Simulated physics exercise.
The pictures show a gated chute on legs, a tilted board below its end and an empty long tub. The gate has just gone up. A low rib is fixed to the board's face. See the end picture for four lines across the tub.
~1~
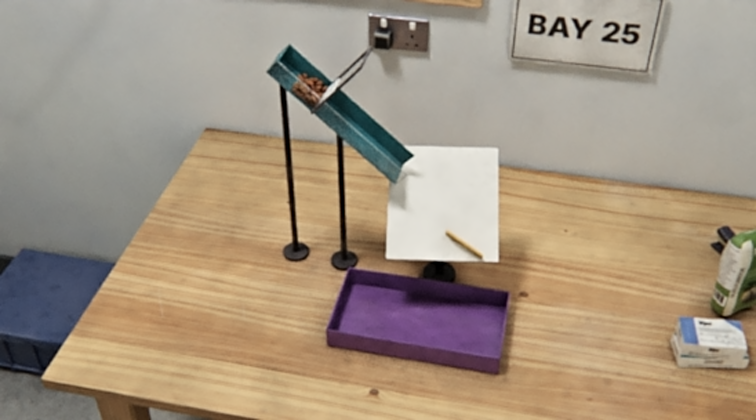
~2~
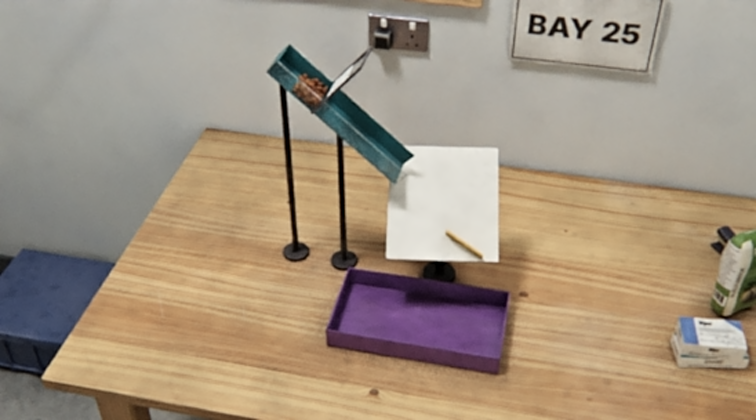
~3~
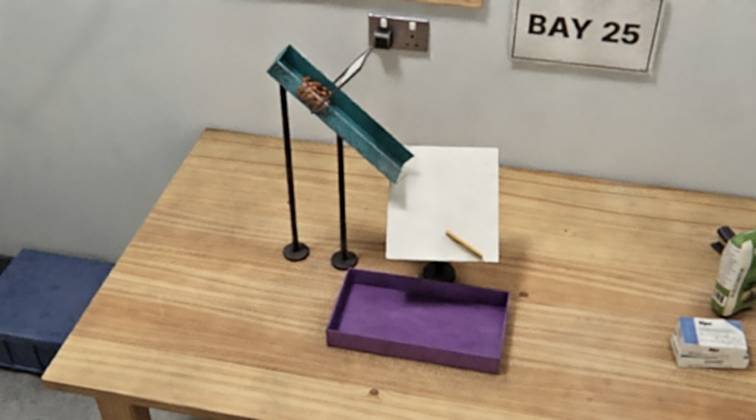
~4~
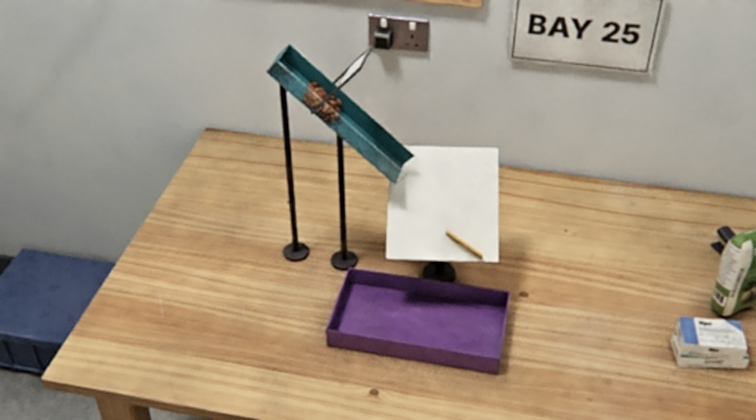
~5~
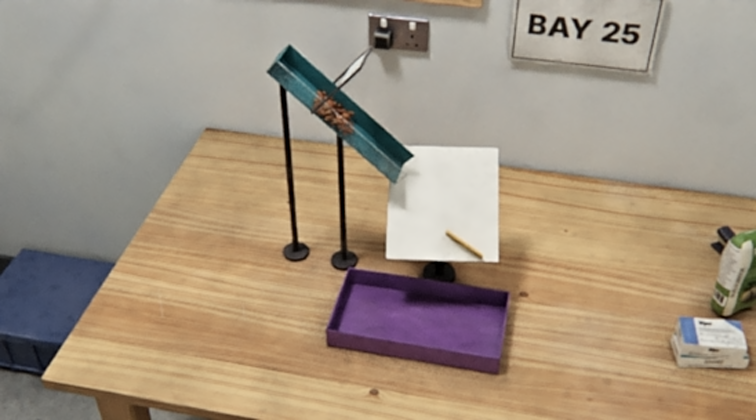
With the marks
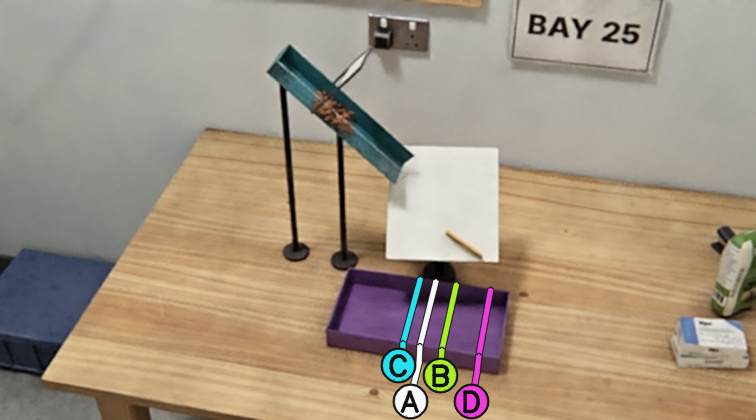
On a wooden table against a pale wall, a teal chute on black legs slopes down to the right toward a tilted white board, with an empty purple tub in front. Its gate is already raised, and a clump of small brown bits slides slowly partway down the chute, spreading slightly.
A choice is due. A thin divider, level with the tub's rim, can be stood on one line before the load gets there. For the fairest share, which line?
The best line is B.
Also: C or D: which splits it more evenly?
D.
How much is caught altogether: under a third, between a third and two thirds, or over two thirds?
Between a third and two thirds.
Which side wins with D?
Left.
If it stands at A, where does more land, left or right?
The right side.
On the marked copy, line A crosses the front rim at (420, 345); line B crosses the front rim at (442, 348); line C crosses the front rim at (403, 342); line D crosses the front rim at (478, 355).
If A is chosen, of what is caught, close to a quarter on the left of the divider, the bulk on the right.
If B is chosen, of what is caught, close to half on the left of the divider, close to half on the right.
If C is chosen, of what is caught, none at all on the left of the divider, the whole lot on the right.
If D is chosen, of what is caught, the bulk on the left of the divider, close to a quarter on the right.
